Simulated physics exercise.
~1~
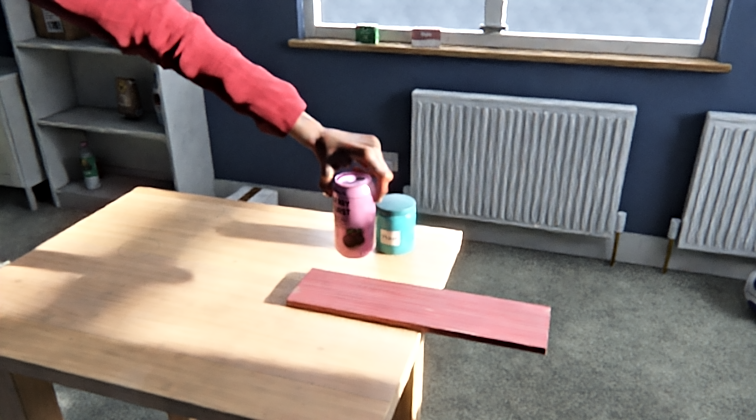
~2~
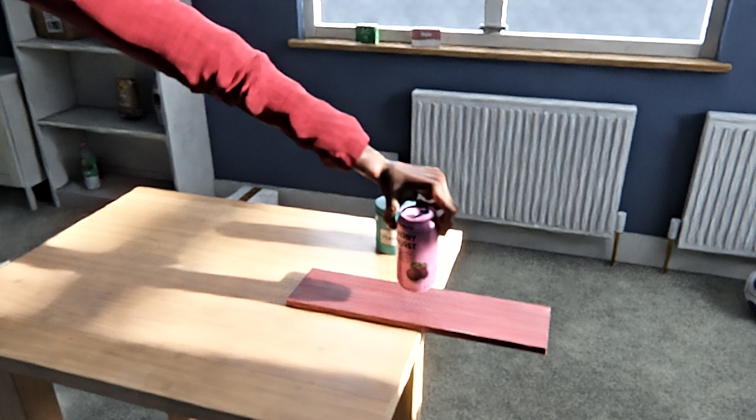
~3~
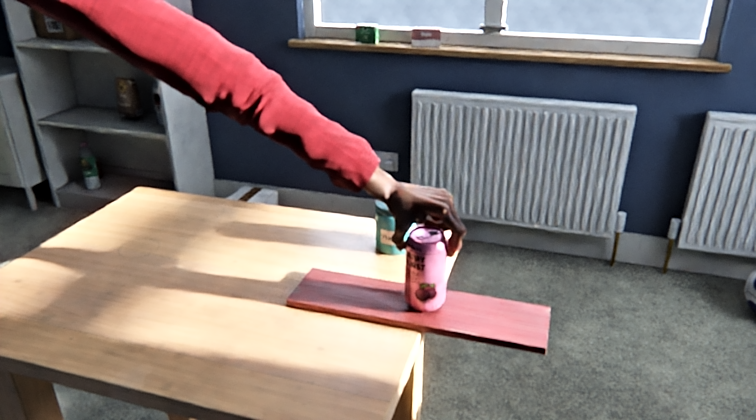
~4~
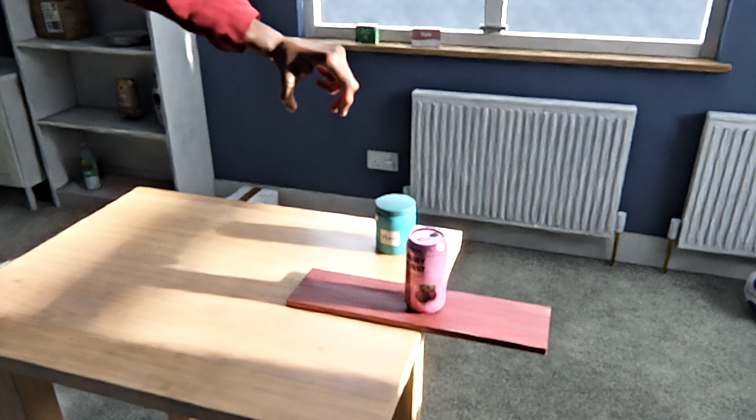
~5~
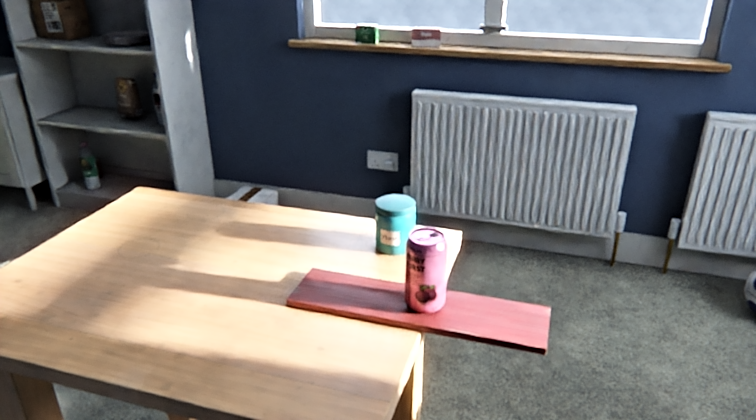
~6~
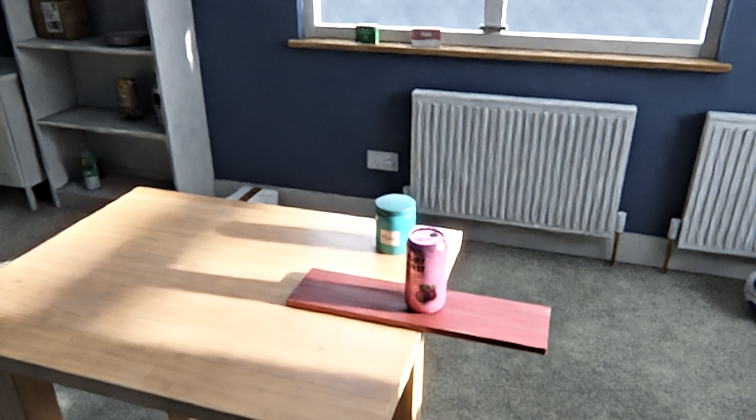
Hand in red sleeve setting a pink can on a red board jutting over a table's end, then withdrawing as everything stays balanced.
